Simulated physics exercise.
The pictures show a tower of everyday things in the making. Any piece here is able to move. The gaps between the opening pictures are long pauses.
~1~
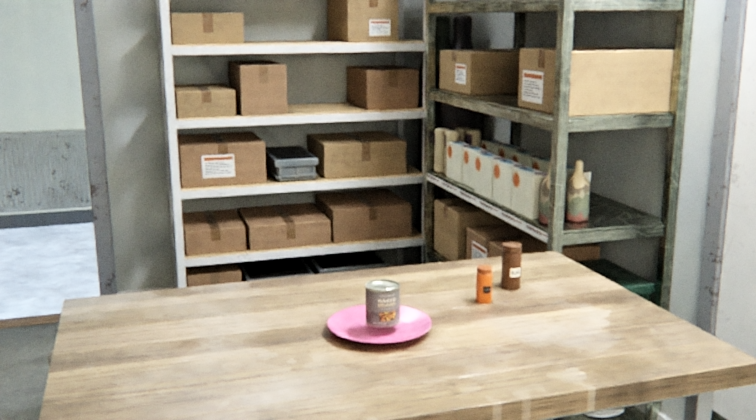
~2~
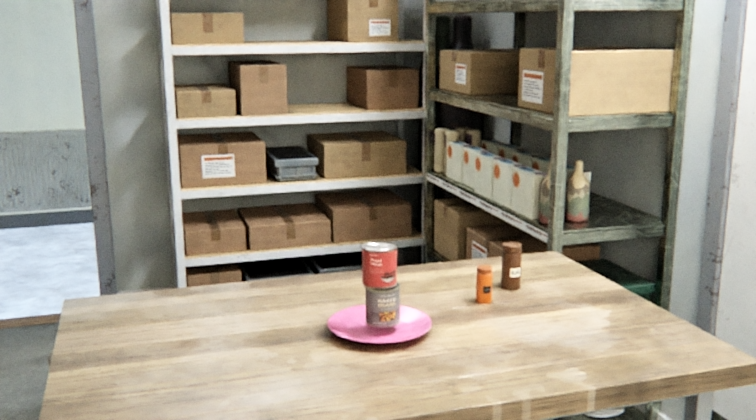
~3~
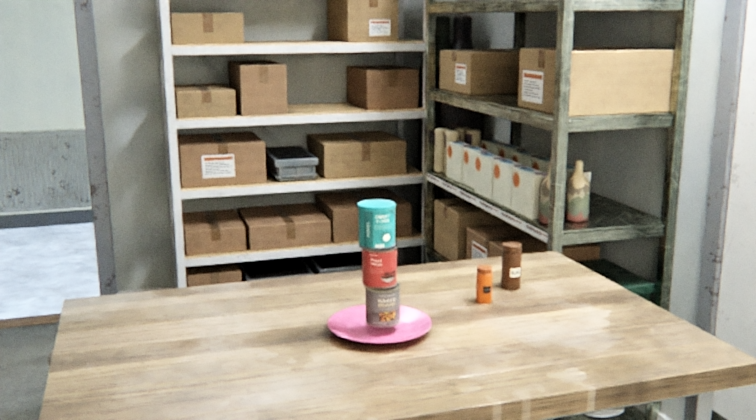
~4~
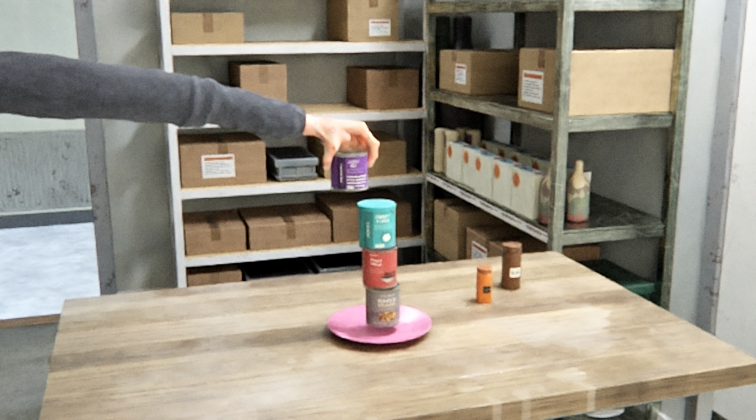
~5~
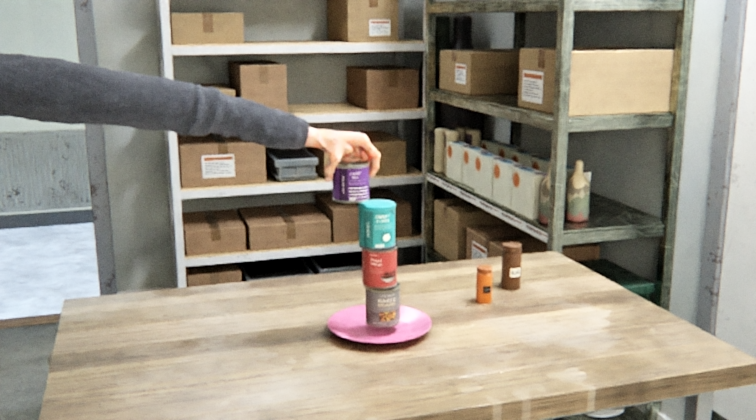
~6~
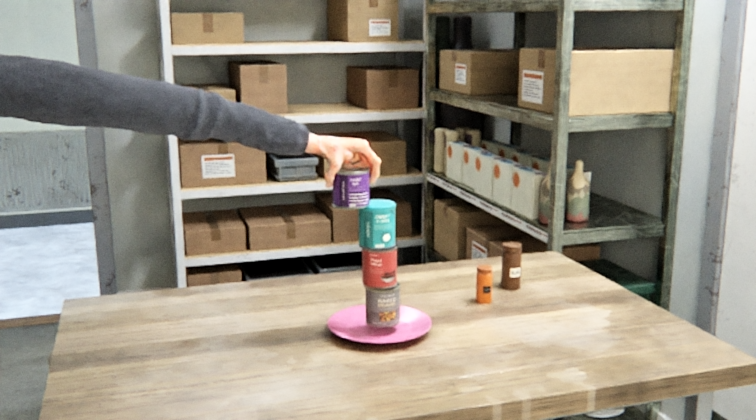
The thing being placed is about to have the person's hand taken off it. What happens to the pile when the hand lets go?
The pile tips over.
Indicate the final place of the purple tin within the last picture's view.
Look around (235, 329) in the final frame.
Then, 0.30 s later than the last frame, purple tin now fallen.
Then, 0.50 s later than the last frame, things are still on the move.
Then, 0.70 s later than the last frame, as before.
Then, 1.90 s later than the last frame, nothing new.
When it is over, fallen, purple tin; the other 6 as before. End places, in pixels of the last picture, purple tin near (235, 329). The pile comes apart.
